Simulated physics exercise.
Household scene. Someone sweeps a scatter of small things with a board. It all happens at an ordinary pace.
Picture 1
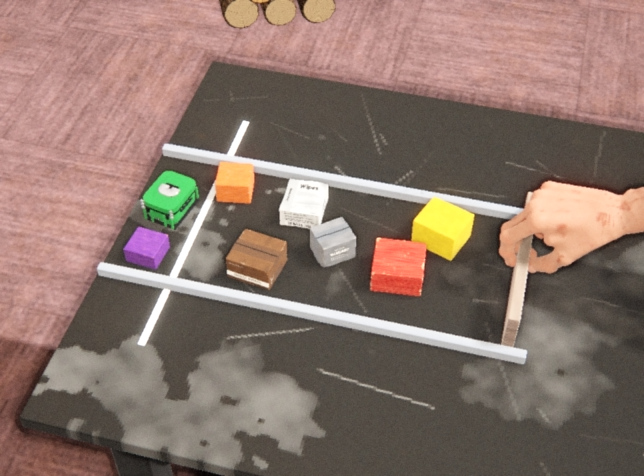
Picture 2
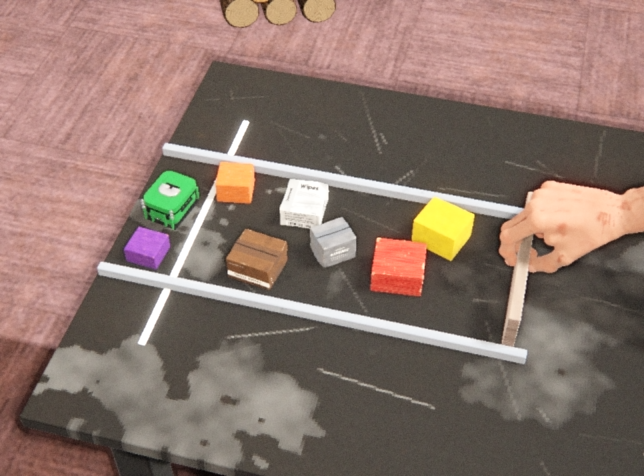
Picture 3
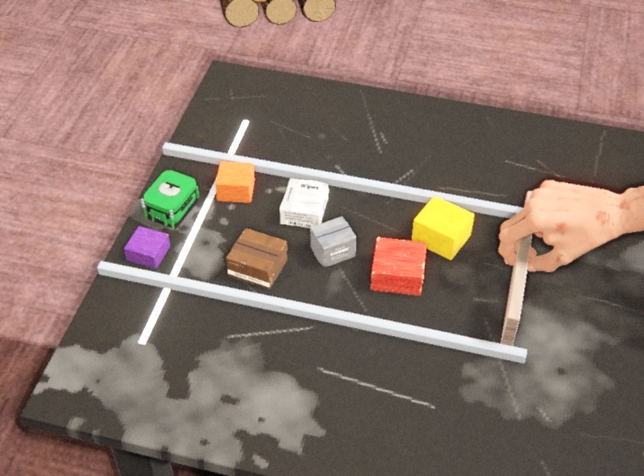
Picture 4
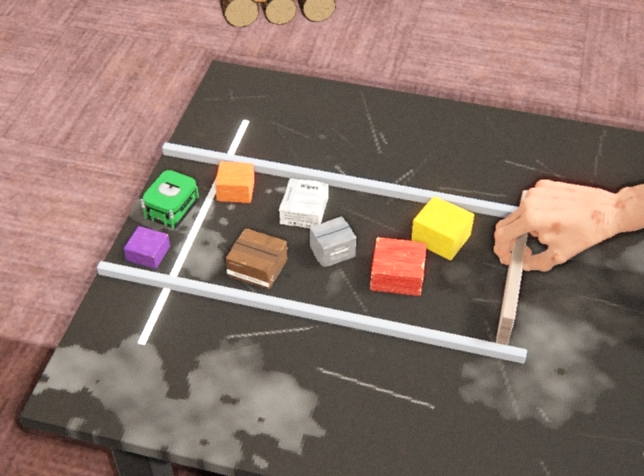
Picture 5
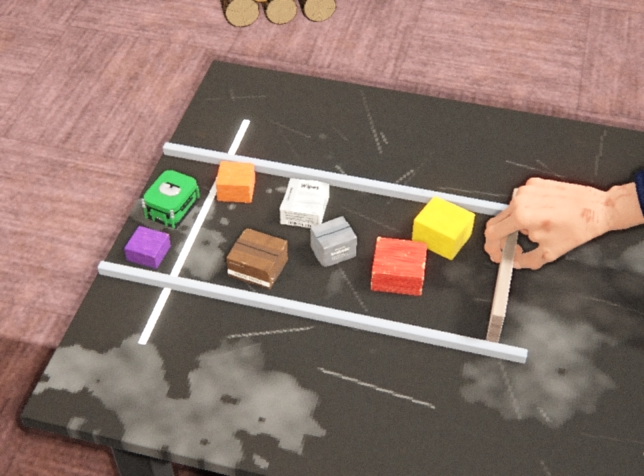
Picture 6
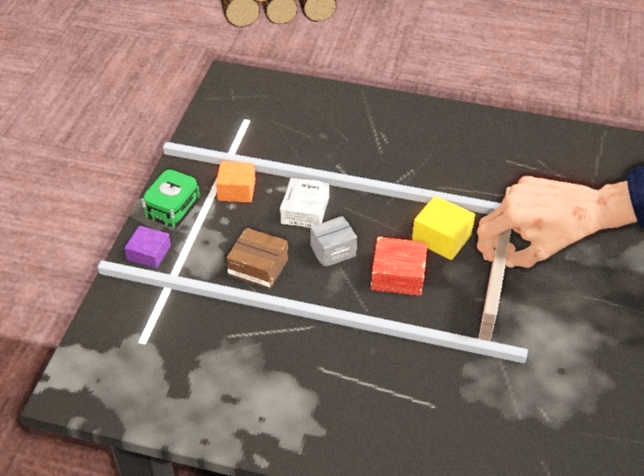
A hand at the right slides an upright wooden board slightly leftward between two pale rails, without touching the scattered blocks. The dark, scuffed tabletop is seen from above at an angle by a still camera, over a pinkish floor. Purple, green and orange pieces sit left near a white tape line, brown, white and grey boxes in the middle, red and yellow blocks farther right, all motionless.
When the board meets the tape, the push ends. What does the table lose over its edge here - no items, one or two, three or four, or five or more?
It loses three or four items.
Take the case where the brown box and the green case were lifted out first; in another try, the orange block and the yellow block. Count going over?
First 1, second 2.
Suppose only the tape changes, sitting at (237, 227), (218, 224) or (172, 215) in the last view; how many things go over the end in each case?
0, 3, 6.
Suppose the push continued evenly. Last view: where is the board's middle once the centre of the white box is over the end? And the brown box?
I'd say about (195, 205) for the first one and about (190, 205) for the second.
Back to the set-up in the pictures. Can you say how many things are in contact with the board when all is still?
2 touch it.
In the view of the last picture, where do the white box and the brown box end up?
The white box finishes at (153, 173); the brown box finishes at (117, 239).
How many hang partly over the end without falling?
In total, 3 of them.
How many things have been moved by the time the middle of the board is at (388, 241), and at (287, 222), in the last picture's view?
I get 3 at the one place and 6 at the other.
A little later, none off yet; purple block at rest near (148, 247); green case at rest near (172, 199); orange block at rest near (236, 181).
Next, none off yet; purple block at rest near (148, 247); green case at rest near (172, 199); orange block moving near (231, 180).
Later still, none off yet; purple block shifted about its own width near (119, 246); green case shifted a little near (146, 197); orange block shifted well along near (162, 166).
When it is over, the number that fall off is three or four; down, orange block, green case and purple block.
